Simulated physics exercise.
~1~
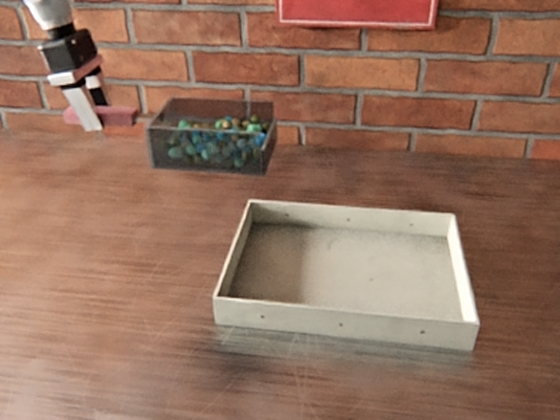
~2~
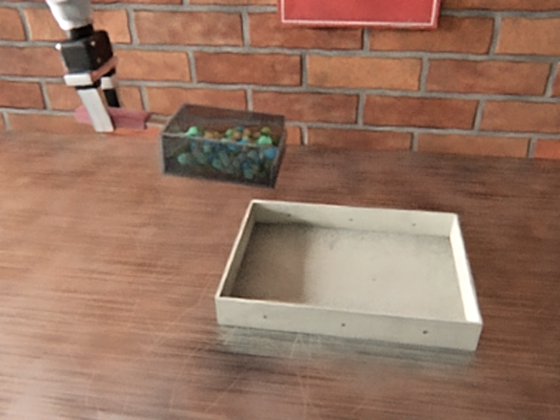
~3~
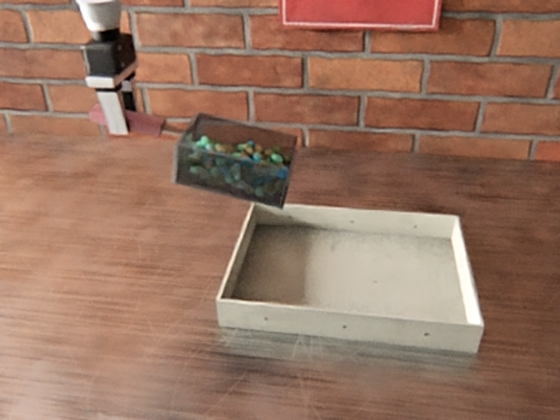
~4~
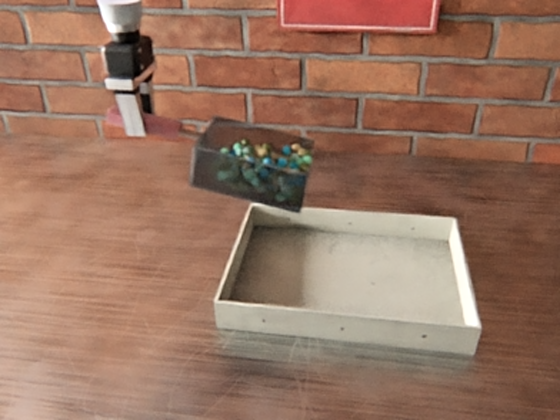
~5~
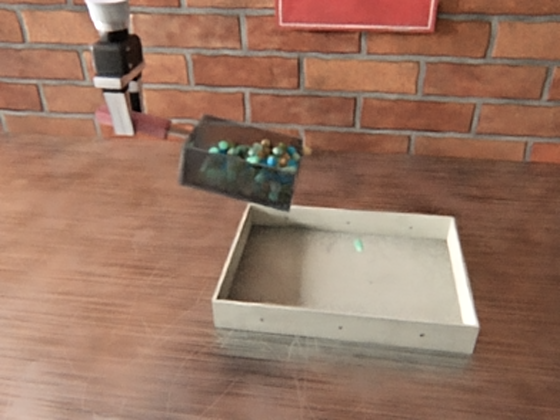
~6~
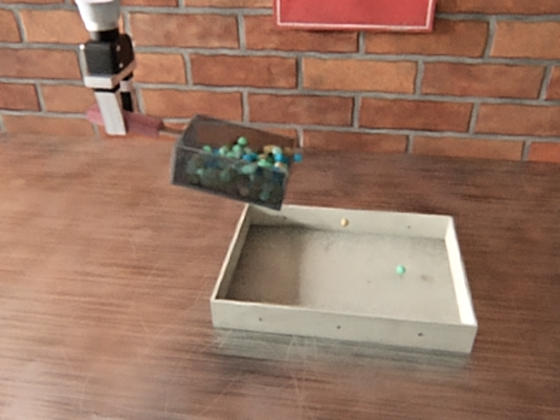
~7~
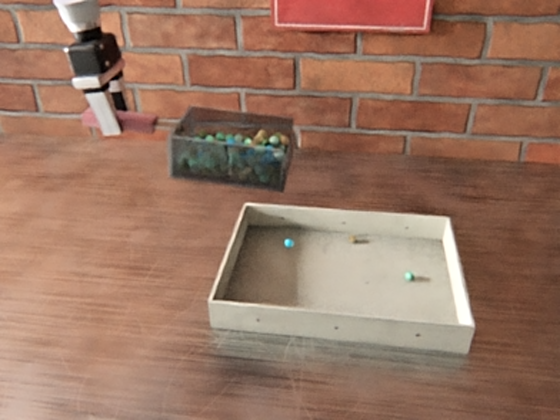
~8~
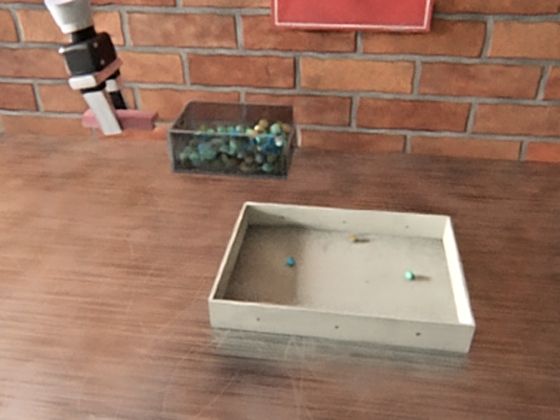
The video shows a robot arm lifting a dark, see-through box heaped with colourful round pieces toward a pale tray on a wooden table, tipping it slightly so three pieces drop in, then levelling and drawing it back, still nearly full, as the three rest in the tray.
